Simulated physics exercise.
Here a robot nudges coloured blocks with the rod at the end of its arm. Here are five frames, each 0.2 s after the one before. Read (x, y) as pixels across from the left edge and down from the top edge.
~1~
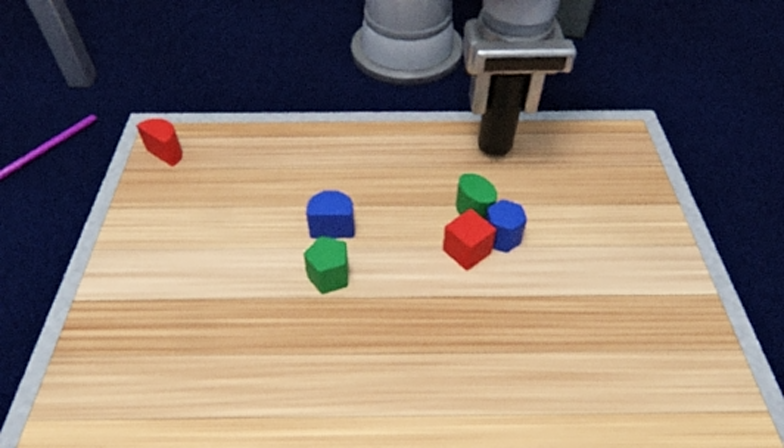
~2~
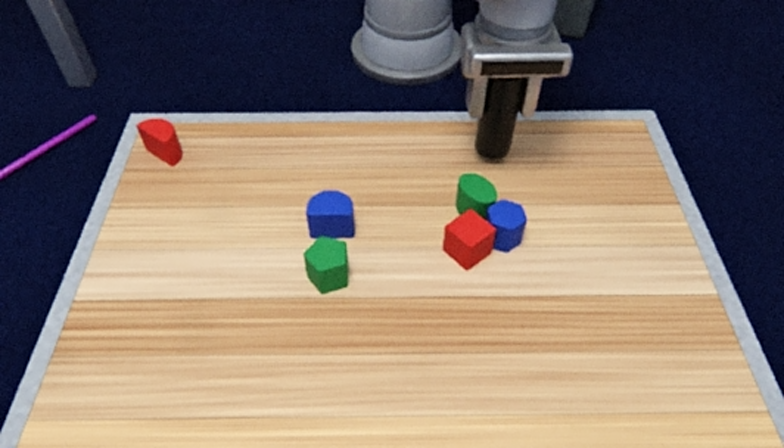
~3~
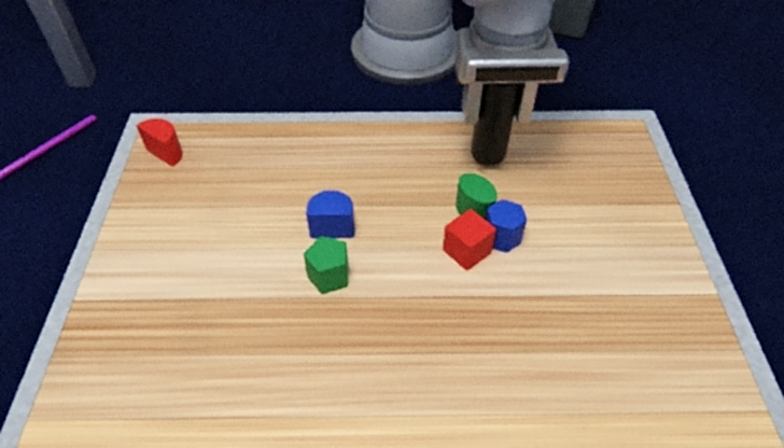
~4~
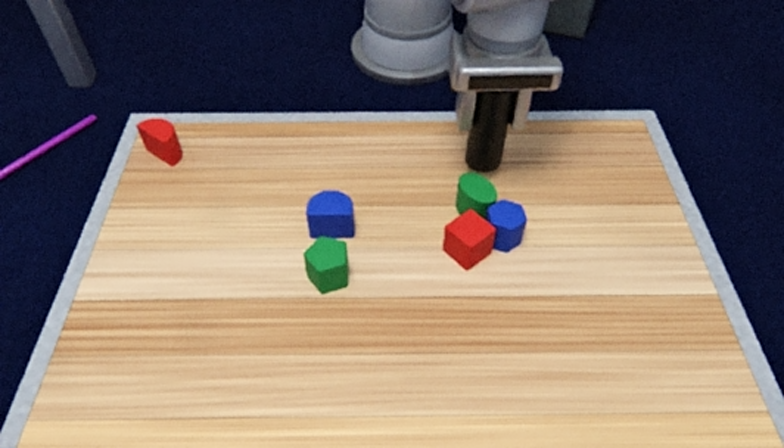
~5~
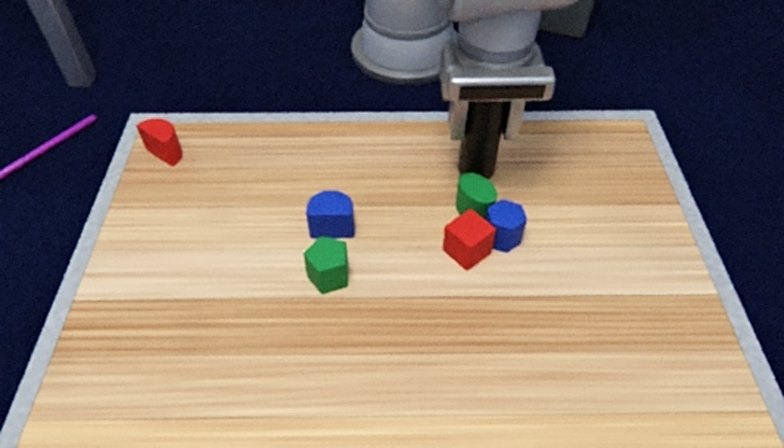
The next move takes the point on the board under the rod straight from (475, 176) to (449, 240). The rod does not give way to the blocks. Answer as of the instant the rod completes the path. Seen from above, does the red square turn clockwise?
Going by the path, yes.
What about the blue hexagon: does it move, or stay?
That block is going to get moved.
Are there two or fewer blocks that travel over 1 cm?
No, it doesn't check out.
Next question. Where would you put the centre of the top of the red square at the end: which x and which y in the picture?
My prediction: (480, 266).
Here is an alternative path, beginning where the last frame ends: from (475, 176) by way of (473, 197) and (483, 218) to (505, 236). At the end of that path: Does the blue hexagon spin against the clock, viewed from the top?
Final answer: Yes.
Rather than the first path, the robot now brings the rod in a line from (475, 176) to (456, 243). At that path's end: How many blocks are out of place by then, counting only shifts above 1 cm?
My forecast: 3 or more.
The first path, step by step. Halfway along, rod (463, 201); red square (472, 241), turned 15° clockwise; green elliptical block (480, 210), turned 40° anticlockwise; blue hexagon (521, 225), turned 15° anticlockwise.
At the end, rod (450, 233); red square (480, 266), turned 60° clockwise; green elliptical block (485, 232), turned 100° anticlockwise; blue hexagon (526, 227), turned 15° anticlockwise.
